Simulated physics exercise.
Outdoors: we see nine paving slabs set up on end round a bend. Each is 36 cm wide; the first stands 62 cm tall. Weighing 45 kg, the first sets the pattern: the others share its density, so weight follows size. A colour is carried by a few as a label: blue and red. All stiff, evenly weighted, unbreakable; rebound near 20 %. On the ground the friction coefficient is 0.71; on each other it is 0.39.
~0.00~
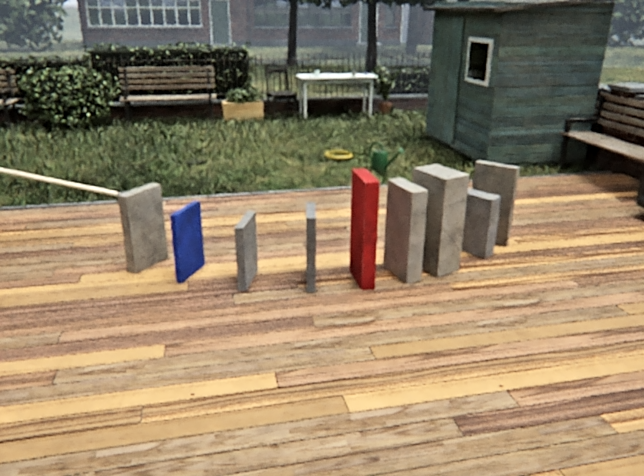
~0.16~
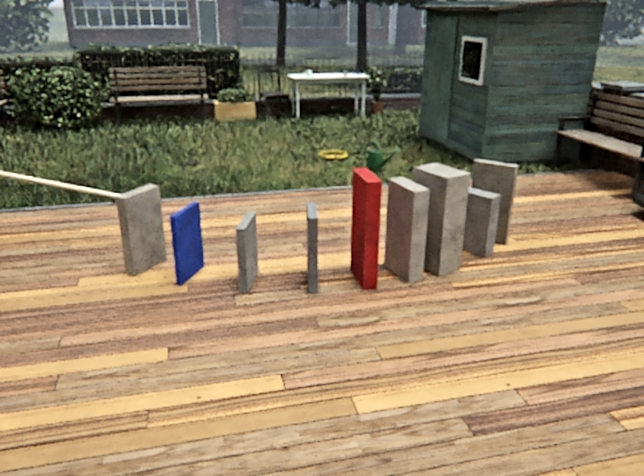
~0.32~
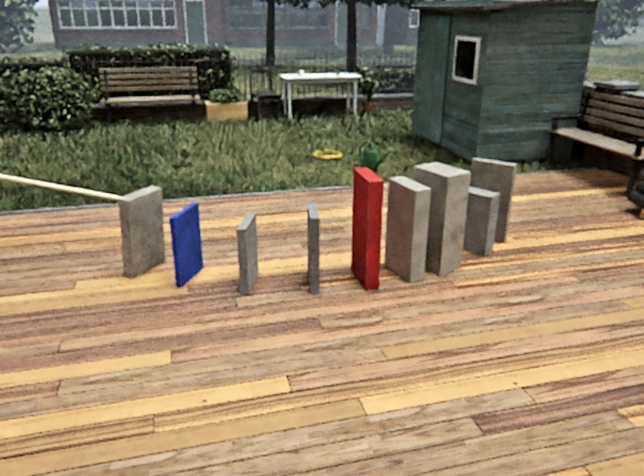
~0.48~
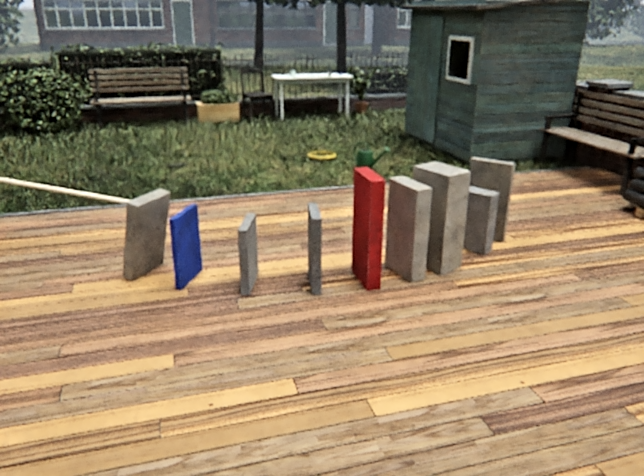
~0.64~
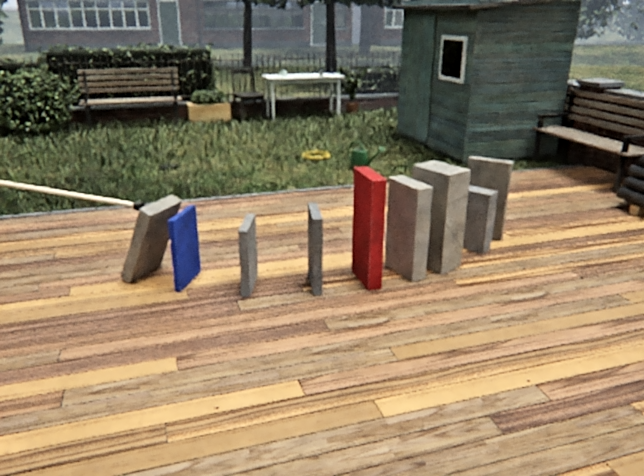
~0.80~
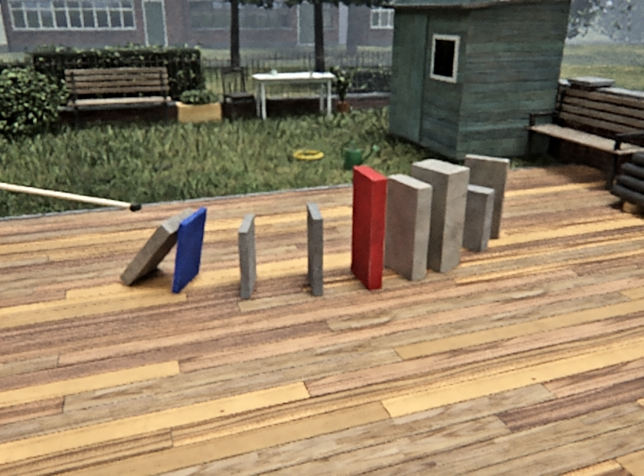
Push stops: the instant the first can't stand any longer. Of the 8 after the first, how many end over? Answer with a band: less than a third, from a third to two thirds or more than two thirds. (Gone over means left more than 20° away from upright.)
From a third to two thirds of them.
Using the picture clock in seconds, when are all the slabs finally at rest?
That happens at roughly 2.0 seconds.
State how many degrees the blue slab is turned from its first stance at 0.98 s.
At that moment, roughly 50 degrees.
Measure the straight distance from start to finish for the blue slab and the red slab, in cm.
Approx. distance from start in cm - blue 30, red 20.
By 0.98 s, 1 of the 8 other slabs over; blue slab tilted 52°.
By 1.26 s, 3 of the 8 other slabs over; blue slab lying flat.
When it is over (2.1 s), 4 of the 8 other slabs over; blue slab lying flat; red slab tilted 21°. That is 50 per cent. Four left standing. In pixels of the last frame, middles, blue slab near (220, 280), red slab near (388, 227).
